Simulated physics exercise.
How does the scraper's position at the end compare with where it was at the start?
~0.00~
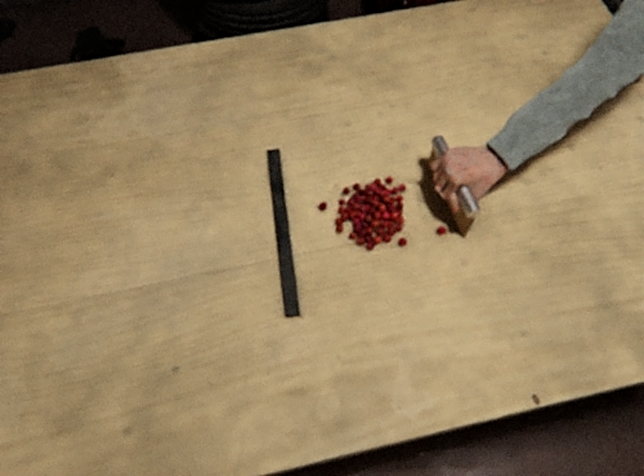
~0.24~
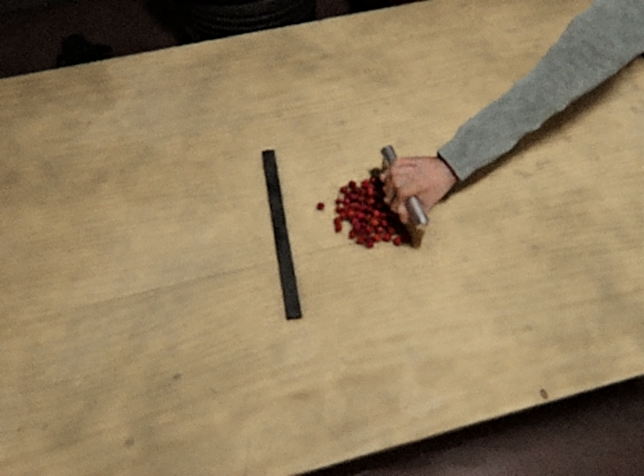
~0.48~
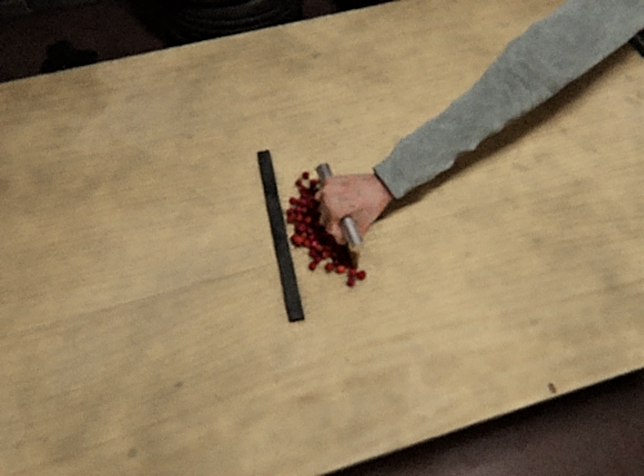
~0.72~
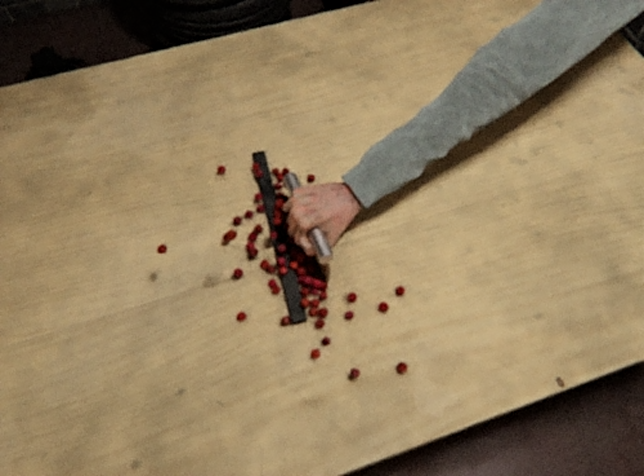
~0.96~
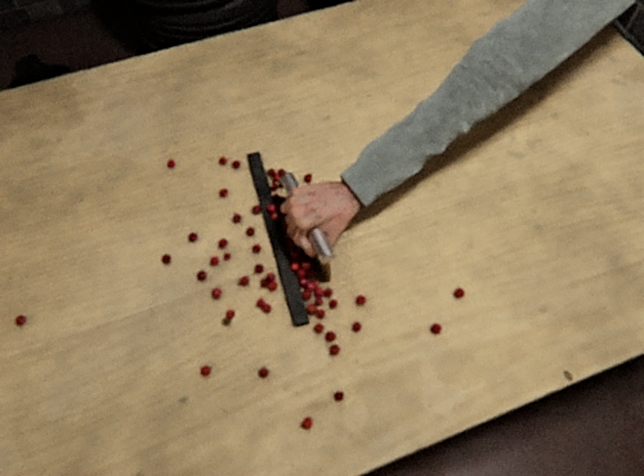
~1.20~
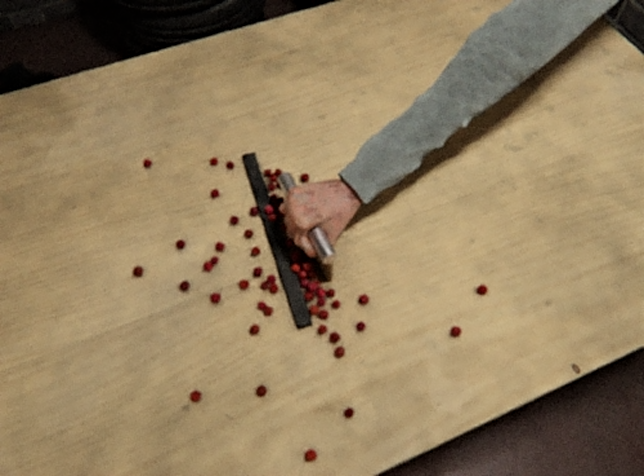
At the start the scraper was to the right of the cranberry pile, well away from the dark strip. By the end it had moved left and sat close against the right side of the strip.
